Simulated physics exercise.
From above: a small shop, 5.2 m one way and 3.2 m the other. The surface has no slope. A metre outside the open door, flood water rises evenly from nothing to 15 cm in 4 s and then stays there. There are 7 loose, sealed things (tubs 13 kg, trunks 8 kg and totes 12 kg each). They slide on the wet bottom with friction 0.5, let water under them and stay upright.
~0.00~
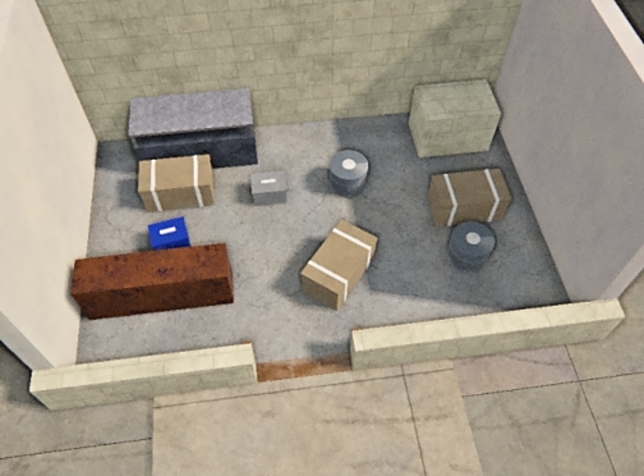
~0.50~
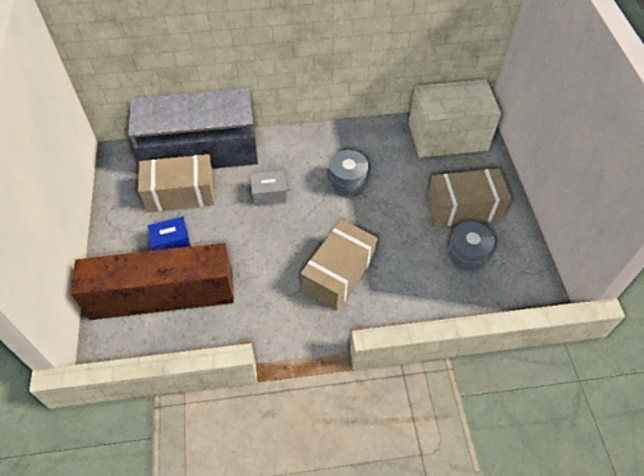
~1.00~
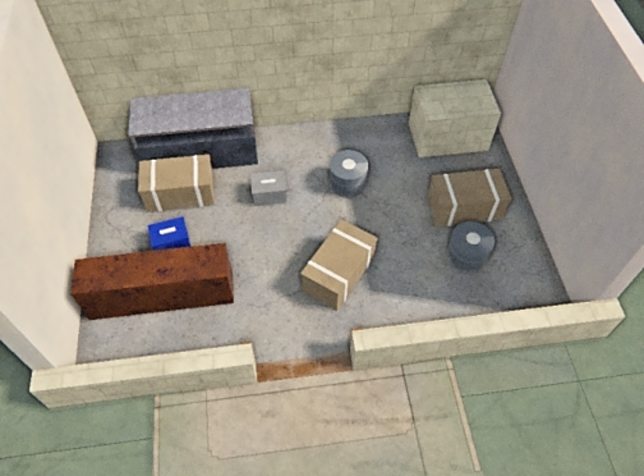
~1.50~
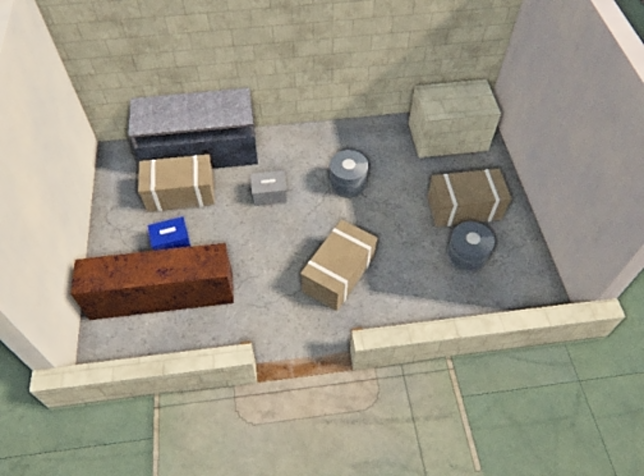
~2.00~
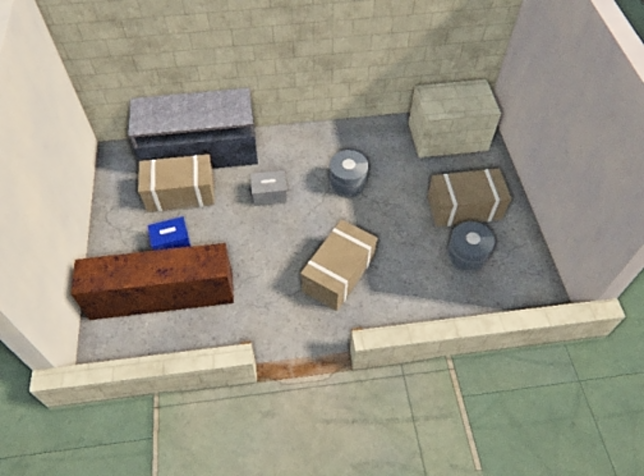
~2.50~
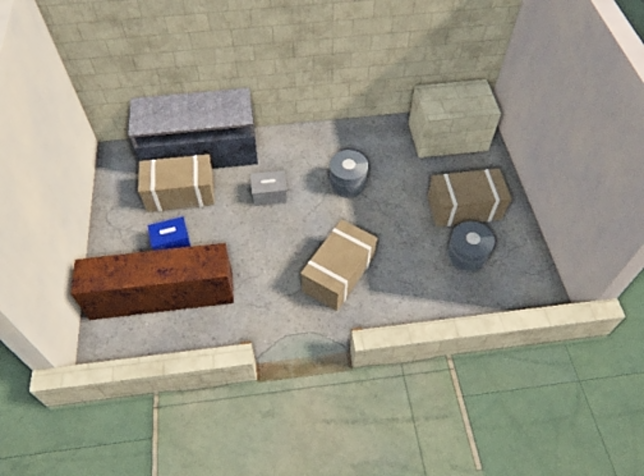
Water spreads over the ground outside a small walled room and reaches its open doorway.
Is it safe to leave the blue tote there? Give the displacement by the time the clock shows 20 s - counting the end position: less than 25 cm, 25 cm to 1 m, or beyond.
Blue tote barely shifts.
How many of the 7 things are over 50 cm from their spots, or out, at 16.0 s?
I count 3.
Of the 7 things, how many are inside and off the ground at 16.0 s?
At that moment 3.
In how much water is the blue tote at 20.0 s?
About 8 cm.
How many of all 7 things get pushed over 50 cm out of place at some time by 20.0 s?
5 of them.
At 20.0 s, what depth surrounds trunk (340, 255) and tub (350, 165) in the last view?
About 8 and 8 cm.
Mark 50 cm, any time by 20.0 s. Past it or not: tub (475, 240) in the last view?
Answer: Short of it.
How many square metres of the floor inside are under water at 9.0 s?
Roughly 14 m2.
After 4.0 s the blue tote is near (168, 231), 0.0 m from its start, aground; 0 afloat.
After 9.0 s the blue tote is near (168, 231), 0.0 m from its start, aground; 2 afloat.
After 16.0 s the blue tote is near (168, 231), 0.0 m from its start, aground; 3 afloat.
After 20.0 s the blue tote is near (168, 231), 0.0 m from its start, aground; 5 afloat.
